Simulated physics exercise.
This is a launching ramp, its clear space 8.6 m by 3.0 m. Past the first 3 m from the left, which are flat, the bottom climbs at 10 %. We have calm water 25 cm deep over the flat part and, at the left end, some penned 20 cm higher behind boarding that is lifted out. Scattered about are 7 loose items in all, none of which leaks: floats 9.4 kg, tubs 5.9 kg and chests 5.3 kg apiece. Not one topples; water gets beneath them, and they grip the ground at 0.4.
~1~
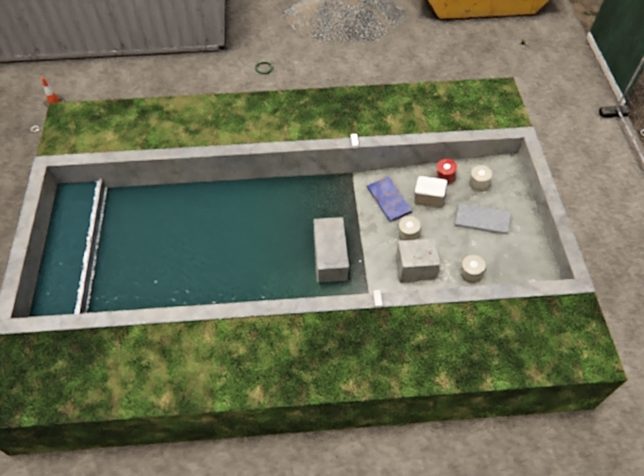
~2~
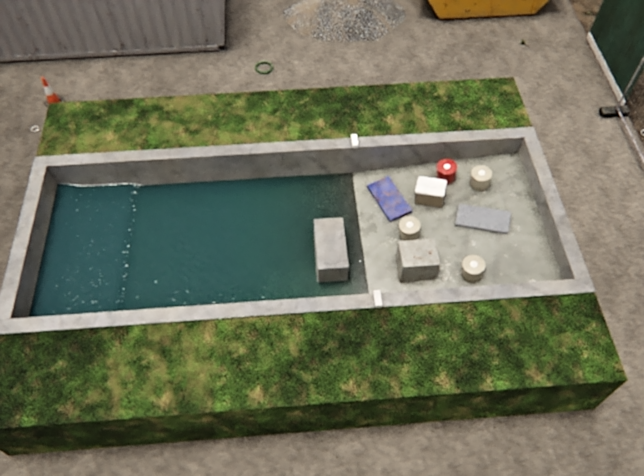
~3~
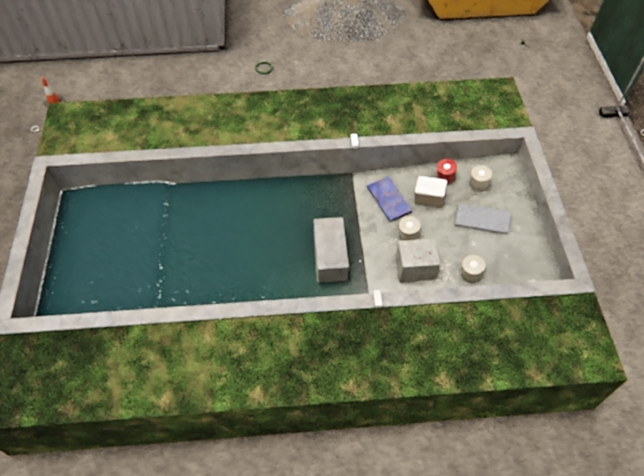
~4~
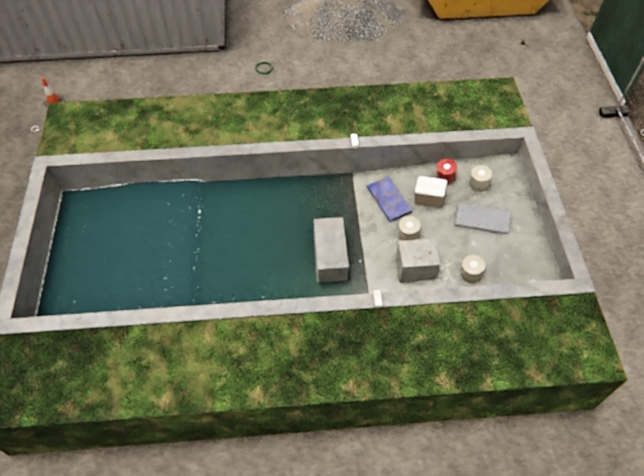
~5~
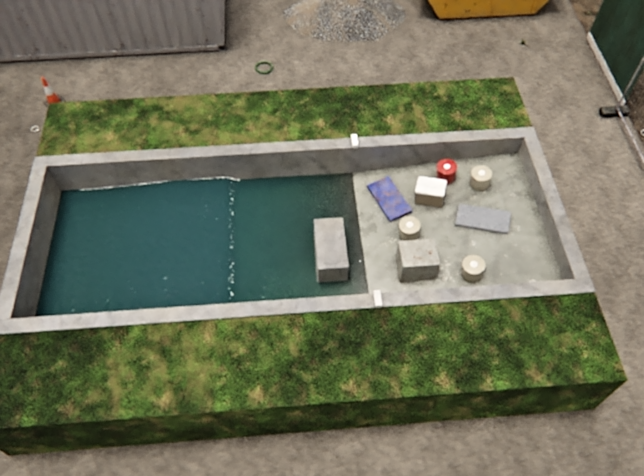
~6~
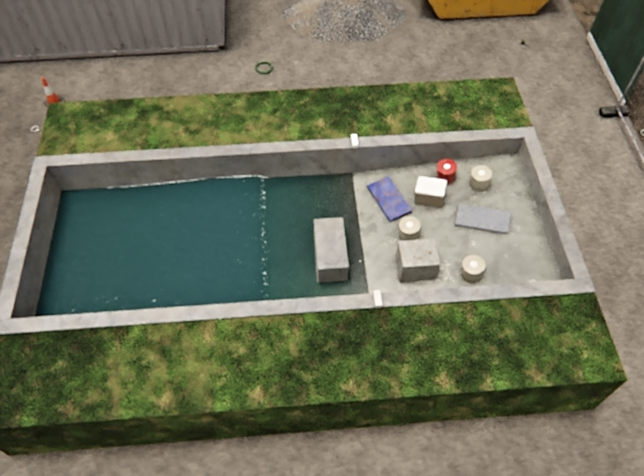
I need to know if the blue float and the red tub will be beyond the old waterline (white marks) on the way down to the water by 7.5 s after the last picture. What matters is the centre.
Lab note - blue float over the marks, then red tub short of the marks.
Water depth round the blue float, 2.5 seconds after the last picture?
Close to 5 centimetres.
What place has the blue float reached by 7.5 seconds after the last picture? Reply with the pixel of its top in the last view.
Its top ends up at around (284, 199).
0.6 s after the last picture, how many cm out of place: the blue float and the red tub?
Roughly 0 and 0 cm by then.
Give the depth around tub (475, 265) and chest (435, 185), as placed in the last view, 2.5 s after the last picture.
I'd put it at 1 cm and 2 cm respectively.
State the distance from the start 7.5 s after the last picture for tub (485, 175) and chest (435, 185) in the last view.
They sit 0 cm and 5 cm away, in the order given.
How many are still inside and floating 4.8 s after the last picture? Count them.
At that instant the tally stands at 1.
Then, 0.6 s after the last picture the blue float is near (390, 197), 0.0 m from its start, aground; the red tub is near (449, 166), 0.0 m from its start, aground; 0 of 7 are over the mark; 0 afloat.
Then, 2.5 s after the last picture the blue float is near (401, 195), 0.2 m from its start, afloat; the red tub is near (449, 166), 0.0 m from its start, aground; 0 of 7 are over the mark; 1 afloat.
Then, 4.8 s after the last picture the blue float is near (325, 206), 1.2 m from its start, afloat; the red tub is near (449, 166), 0.0 m from its start, aground; 1 of 7 are over the mark; 1 afloat.
Then, 7.5 s after the last picture the blue float is near (284, 199), 1.9 m from its start, afloat; the red tub is near (449, 166), 0.0 m from its start, aground; 1 of 7 are over the mark; 1 afloat.
